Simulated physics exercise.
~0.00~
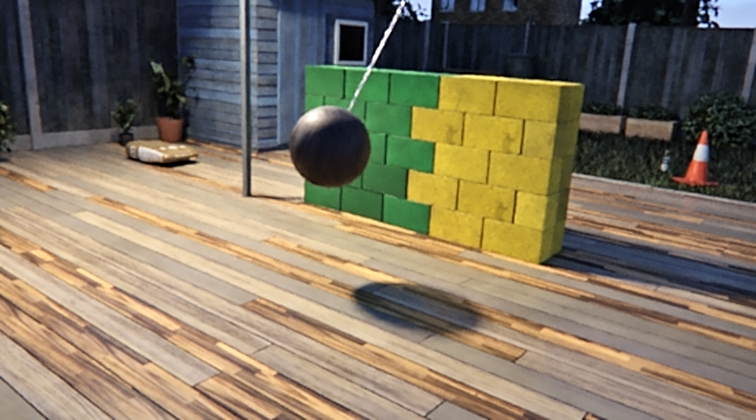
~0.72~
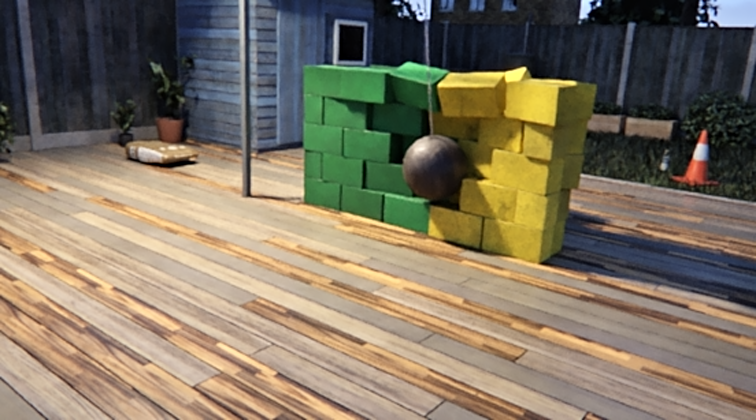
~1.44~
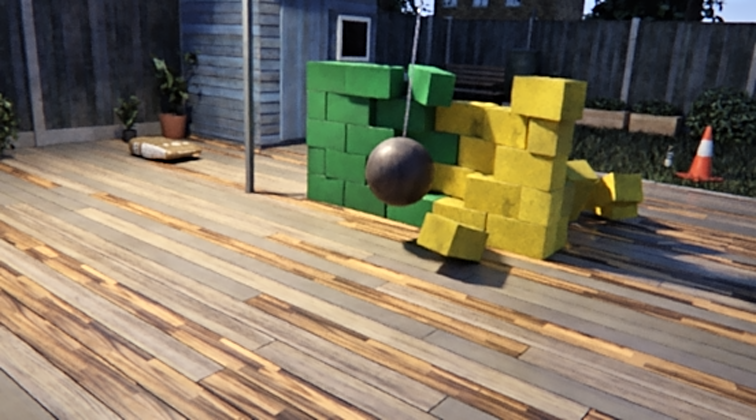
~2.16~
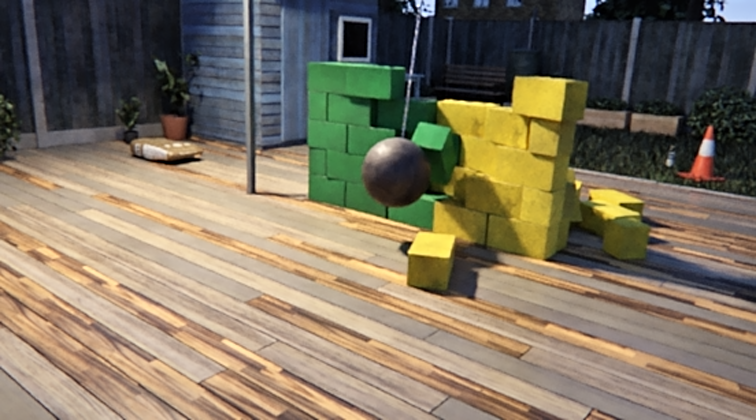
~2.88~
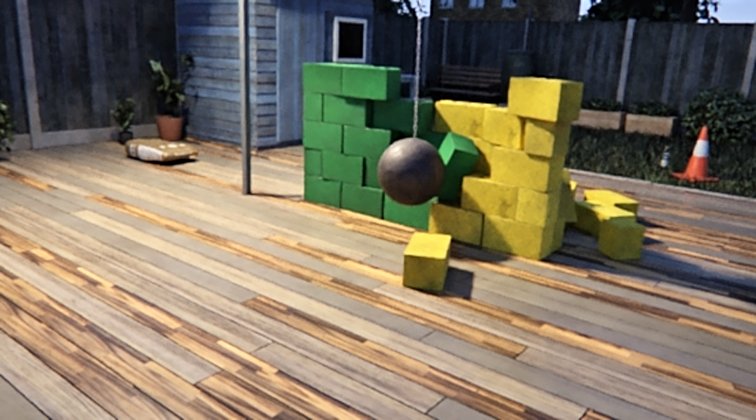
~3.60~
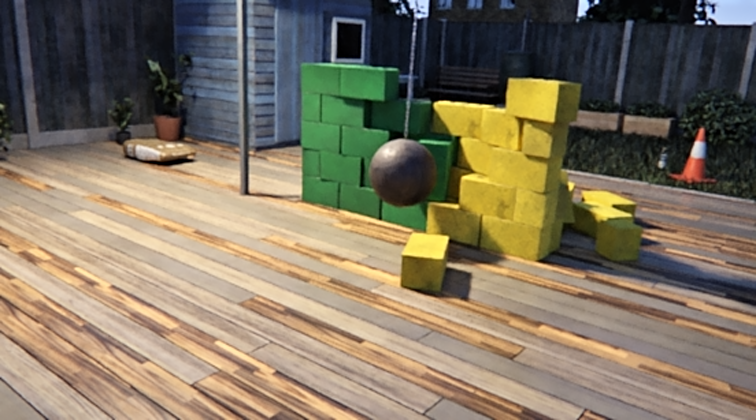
A dark iron ball on a line swings in over a wooden deck toward a loose wall of green and yellow blocks in a back yard. It strikes the wall near the middle, where the colours meet, shoving the upper blocks out of line. The ball then moves back to the left as a gap opens at the top, with yellow blocks dropping behind and one tumbling out in front. A green block tips down into the gap beside the ball. Finally the ball hangs almost still before the notched wall, both ends still standing.
